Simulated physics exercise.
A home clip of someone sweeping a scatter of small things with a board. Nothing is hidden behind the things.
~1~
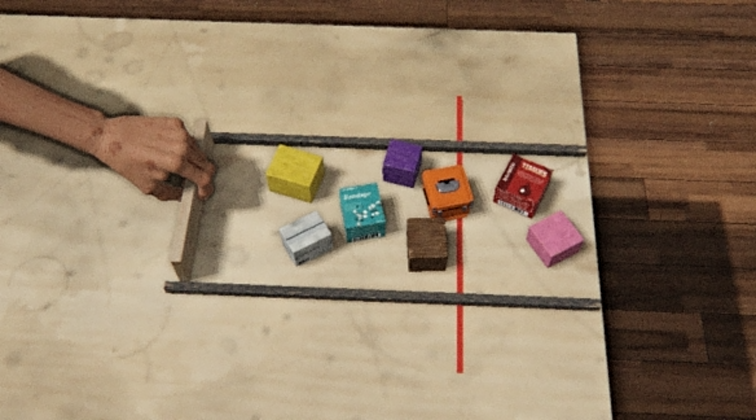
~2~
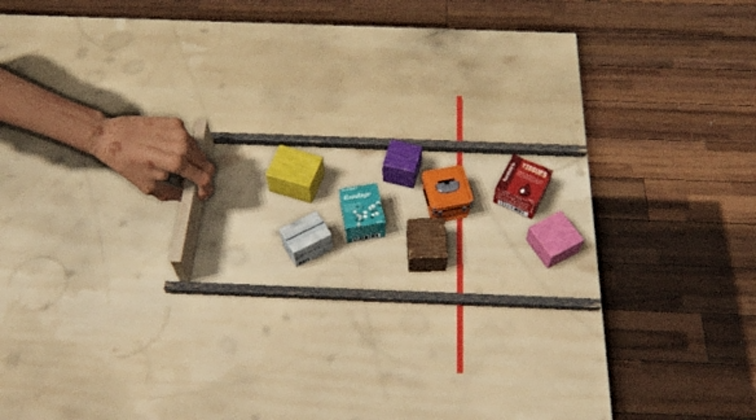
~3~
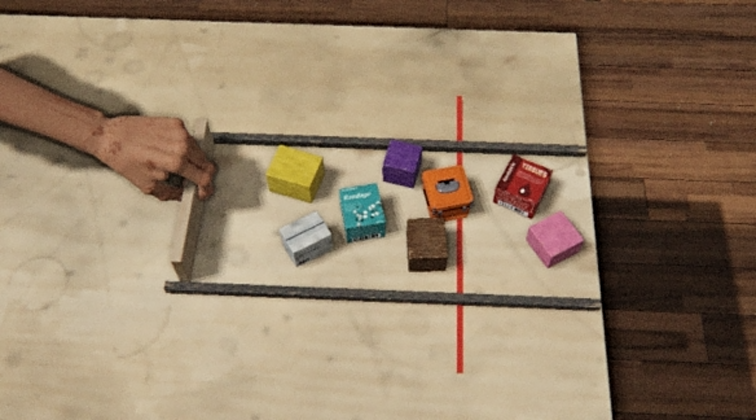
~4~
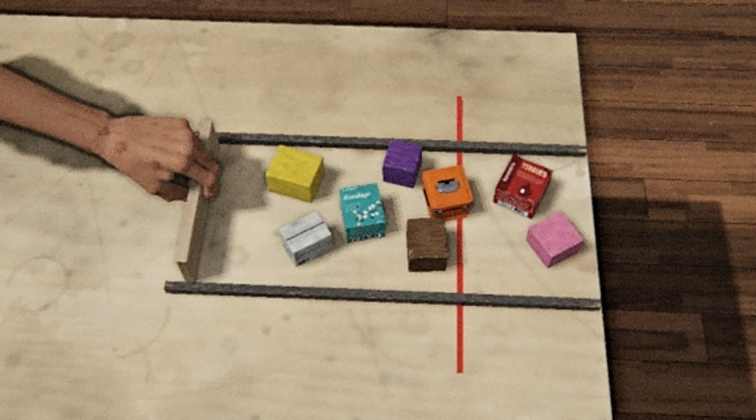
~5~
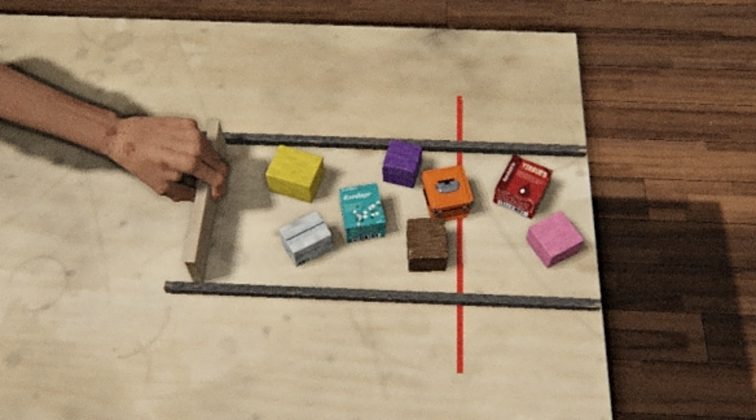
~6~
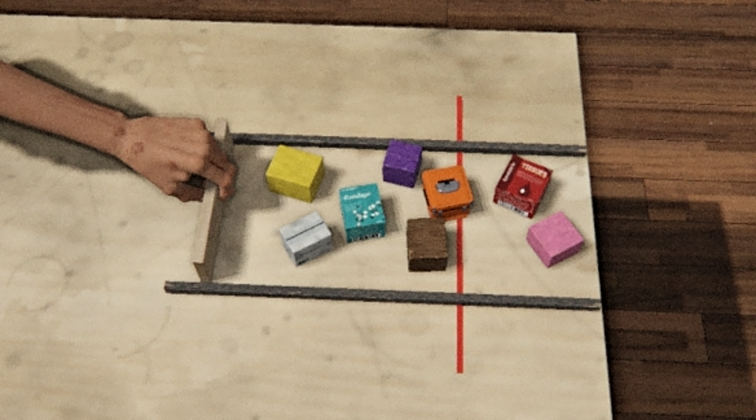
On a pale wooden tabletop, a hand slides an upright board slightly right between dark rails while the scattered colourful blocks stay still.
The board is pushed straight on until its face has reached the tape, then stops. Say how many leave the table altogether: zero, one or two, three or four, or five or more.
As it turns out, the number that fall off is zero.
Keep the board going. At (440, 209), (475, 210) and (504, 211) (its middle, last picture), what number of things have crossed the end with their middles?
In that order 0, 0 and 2.
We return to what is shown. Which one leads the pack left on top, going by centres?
The red box ends nearest.
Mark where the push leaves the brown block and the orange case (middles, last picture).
About (523, 262), and the other about (526, 204).
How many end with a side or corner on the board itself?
In contact: 3.
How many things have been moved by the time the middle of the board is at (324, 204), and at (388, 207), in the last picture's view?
At the one place 3, at the other 6.
Early on, none off yet; pink block at rest near (554, 240); red box at rest near (523, 187); orange case at rest near (447, 194).
Finally, the number that fall off is zero.
